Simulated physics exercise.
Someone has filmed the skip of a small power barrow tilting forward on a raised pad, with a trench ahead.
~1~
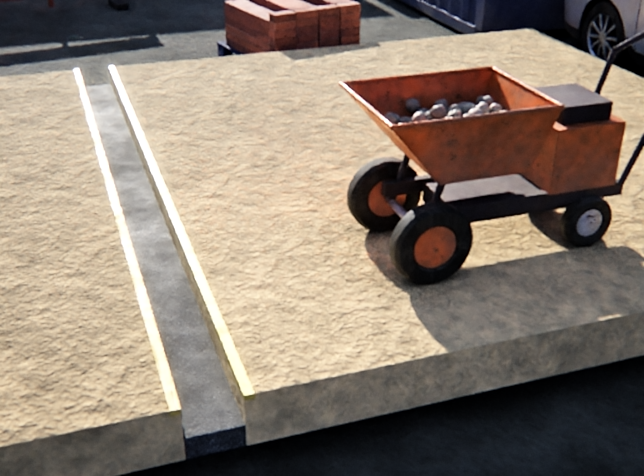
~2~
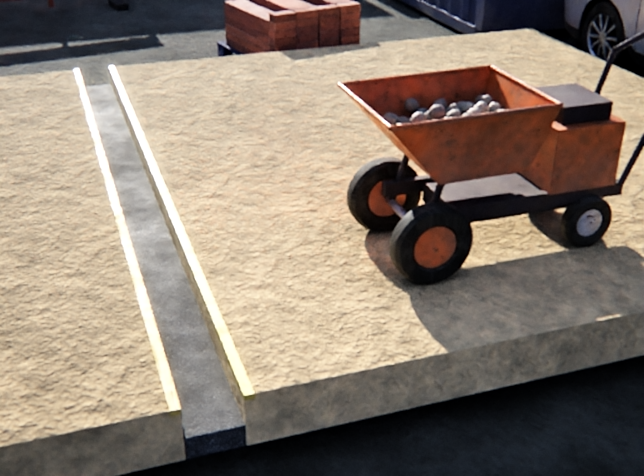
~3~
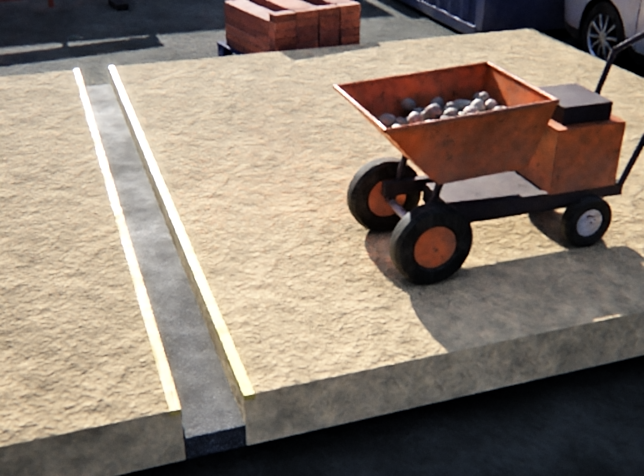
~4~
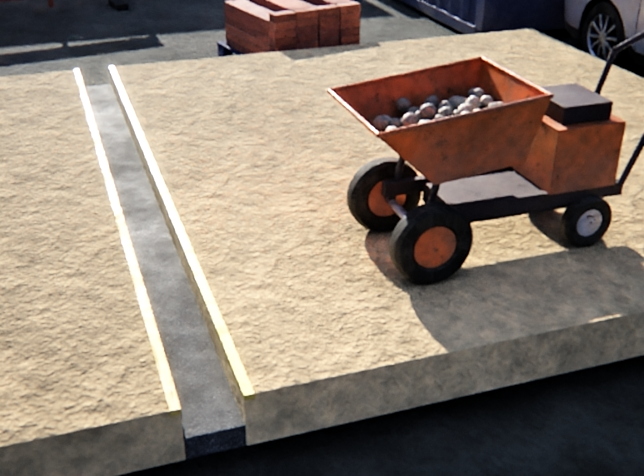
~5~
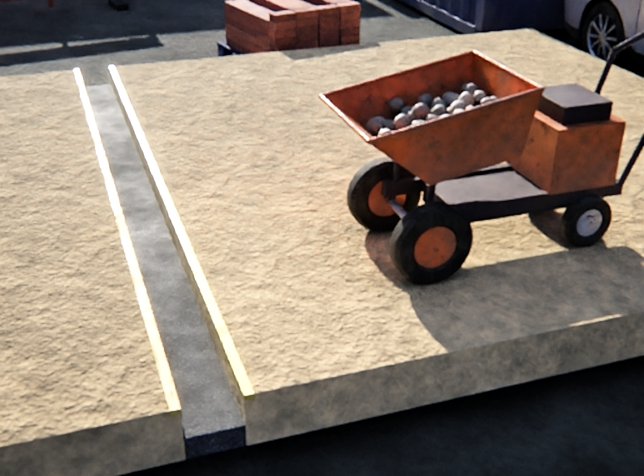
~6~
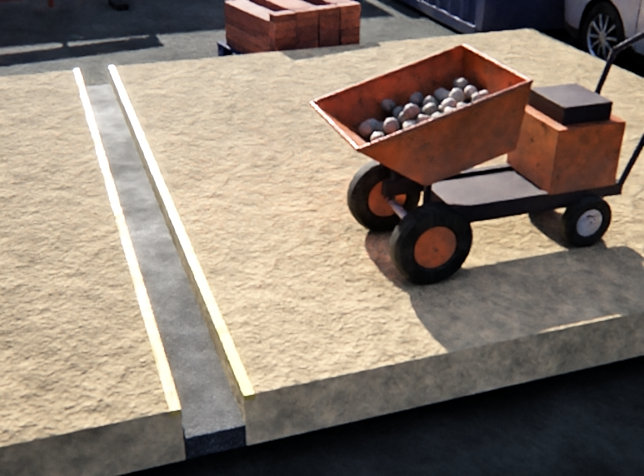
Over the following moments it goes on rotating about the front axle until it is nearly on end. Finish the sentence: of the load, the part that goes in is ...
The minority.
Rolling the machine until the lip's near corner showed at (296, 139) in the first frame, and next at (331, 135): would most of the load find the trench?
At the earlier place the greater portion ends between the edges, at the later place the greater portion.
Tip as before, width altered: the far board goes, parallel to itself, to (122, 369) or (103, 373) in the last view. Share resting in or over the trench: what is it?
About 10 and 10 per cent.
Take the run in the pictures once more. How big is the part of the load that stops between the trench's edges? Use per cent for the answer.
Result: Some 10 % of the load.
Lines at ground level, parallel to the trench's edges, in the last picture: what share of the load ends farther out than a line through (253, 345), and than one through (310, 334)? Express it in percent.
In order: Near 30 %, then 70 %.
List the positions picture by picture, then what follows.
In the first picture, lip of the skip (393, 128), level; top of the load (462, 127), river pebbles; first edge of the trench (230, 348); far edge (161, 362), the trench under half as wide as the skip, and about half as deep as wide.
In the second picture, lip of the skip (391, 129), level; top of the load (474, 115).
In the third picture, lip of the skip (386, 131), tipped barely; top of the load (471, 114).
In the fourth picture, lip of the skip (379, 136), tipped a little; top of the load (465, 111).
In the fifth picture, lip of the skip (369, 142), tipped a little; top of the load (470, 114).
In the sixth picture, lip of the skip (359, 150), tipped clearly; top of the load (473, 109); first edge of the trench (230, 348); far edge (161, 362).
Just after the last frame, skip tipped steeply; every one in the skip.
A moment on, skip tipped steeply; almost all in the skip; about a tenth short of the trench.
Further on, skip tipped right over; roughly a quarter in the skip; roughly two thirds short of the trench; about a tenth in or heaped over the trench.
When it is over, skip tipped right over; roughly a quarter in the skip; roughly two thirds short of the trench; about a tenth in or heaped over the trench; not one beyond it.
